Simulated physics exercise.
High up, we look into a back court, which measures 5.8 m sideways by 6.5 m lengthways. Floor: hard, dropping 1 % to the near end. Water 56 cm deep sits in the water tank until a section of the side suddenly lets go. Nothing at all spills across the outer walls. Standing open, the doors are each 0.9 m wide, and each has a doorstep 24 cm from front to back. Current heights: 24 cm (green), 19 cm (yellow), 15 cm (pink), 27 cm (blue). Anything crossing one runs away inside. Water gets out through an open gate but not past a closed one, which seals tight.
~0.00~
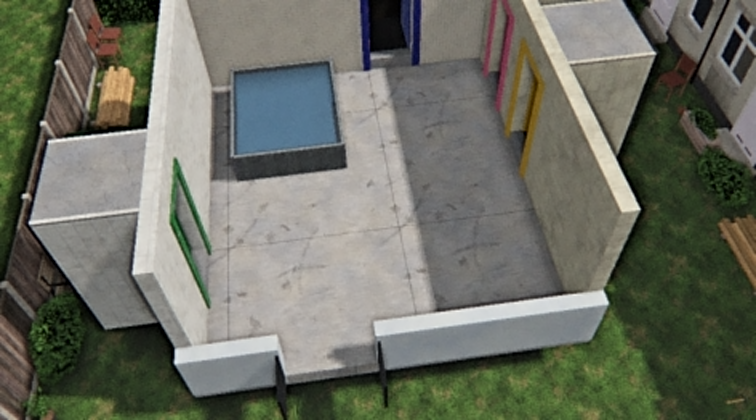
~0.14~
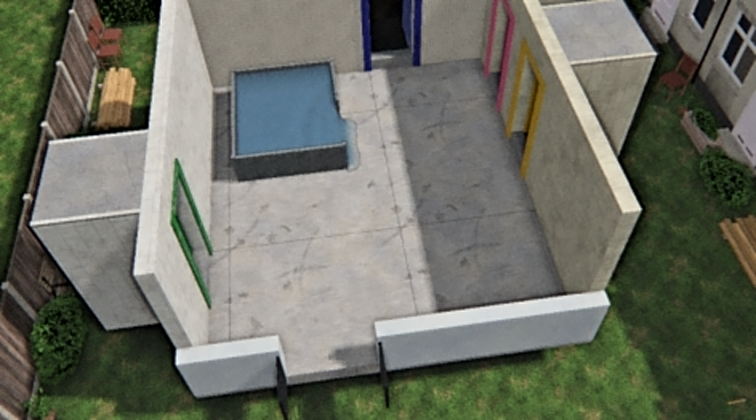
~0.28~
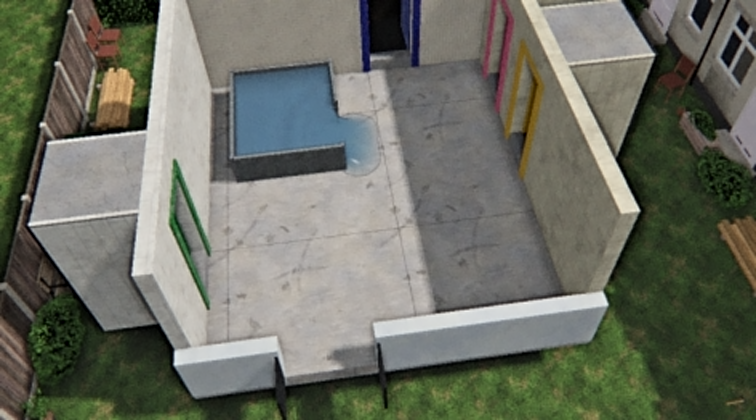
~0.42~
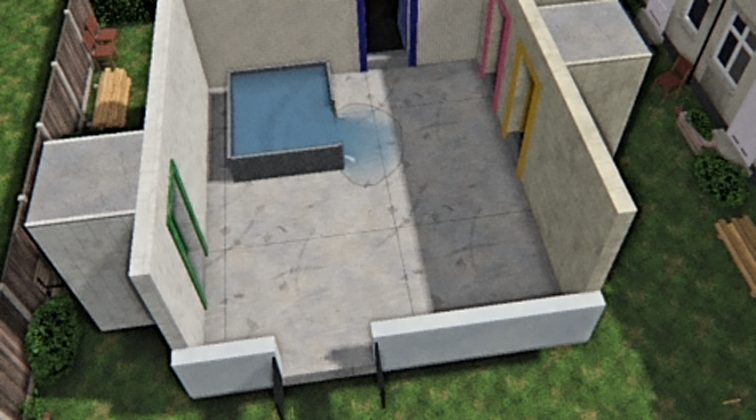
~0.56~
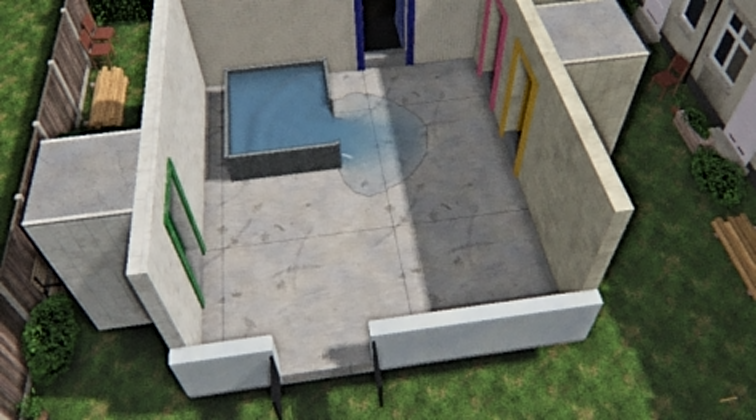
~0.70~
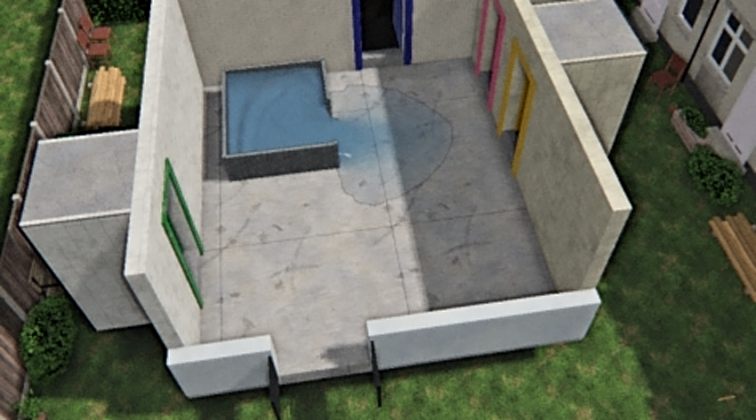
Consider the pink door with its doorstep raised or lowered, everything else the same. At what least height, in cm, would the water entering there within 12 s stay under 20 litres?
At about 15.5 cm.
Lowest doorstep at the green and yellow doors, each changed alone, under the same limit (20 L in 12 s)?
Some 6.5 cm for green, some 20 cm for yellow.
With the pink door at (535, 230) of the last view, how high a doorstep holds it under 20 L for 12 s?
Minimum: Close to 9.5 cm.
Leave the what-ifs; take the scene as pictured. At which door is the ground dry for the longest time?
Last: Green.
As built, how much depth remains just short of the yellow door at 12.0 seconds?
About 5.5 cm.
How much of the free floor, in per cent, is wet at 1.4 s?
Wet share: Around 30 %.
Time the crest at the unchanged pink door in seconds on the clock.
Approximately 2.2 s.
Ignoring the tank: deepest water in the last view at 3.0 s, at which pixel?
Look close to (566, 319).
After 1.4 s water covers 30 % of the floor, deepest (32 cm) near (344, 152); 10 cm at the pink door, 0 litres in over its 15 cm doorstep.
After 3.0 s water covers 45 % of the floor, deepest (37 cm) near (566, 319); 18 cm at the pink door, 14 litres in over its 15 cm doorstep.
After 12.0 s water covers 100 % of the floor, deepest (12 cm) near (522, 325); 3 cm at the pink door, 22 litres in over its 15 cm doorstep.
At the pink door as built, the water arrived by 1.3 s and peaked near 21 cm at 2.2 s.
With a doorstep of 12.5 cm, 50 litres would have come in within the 12 s; with 17 cm, 10 litres. So under 20 litres takes about 15.5 cm.
